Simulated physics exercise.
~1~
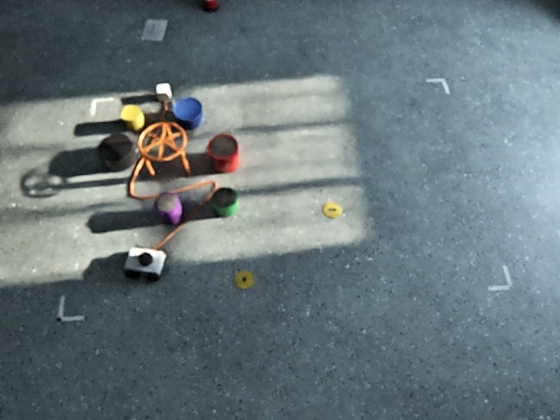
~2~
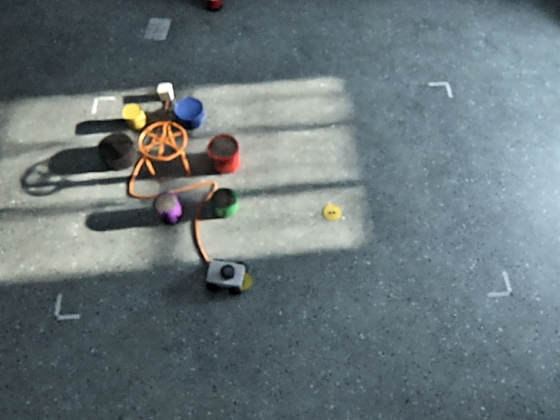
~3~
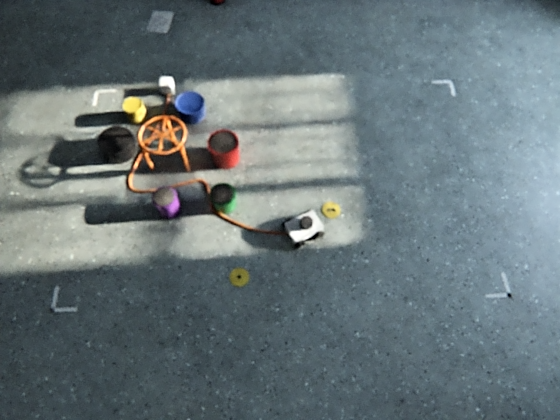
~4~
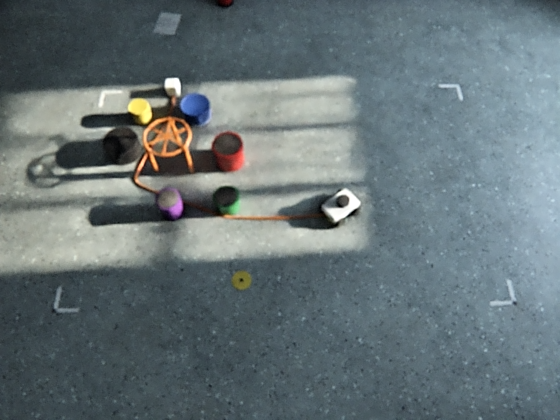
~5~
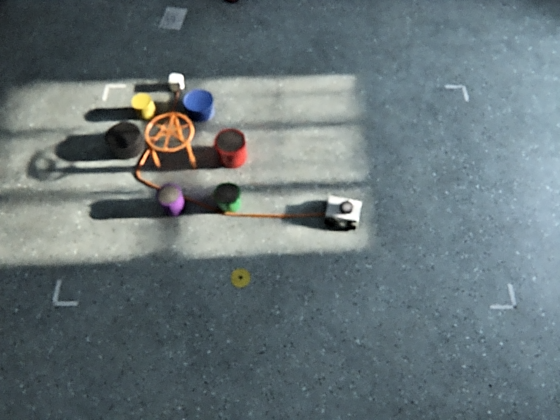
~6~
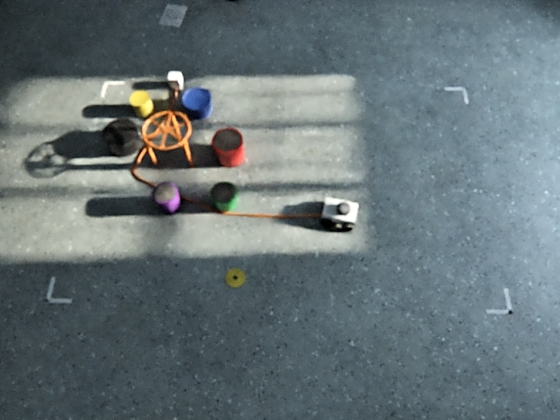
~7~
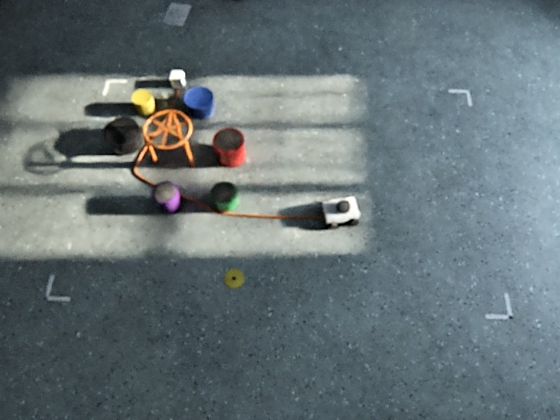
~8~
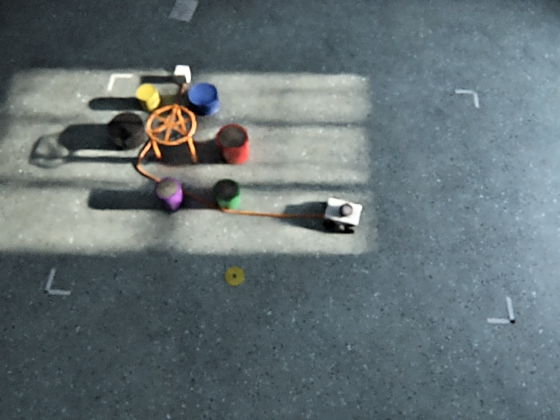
A small white cart trailing an orange lead sits at the lower left of a sunlit patch on a grey speckled floor, seen from high above. Behind it, an orange stool stands among a yellow bin, a blue bucket, a black tub and a red pot, with purple and green pots nearer. The cart rolls right to the first yellow mark, drawing the lead past the green pot. It then heads up and right to the second mark, where the lead stretches nearly straight. There it stops, with the pots still standing and the lead still trailing behind.
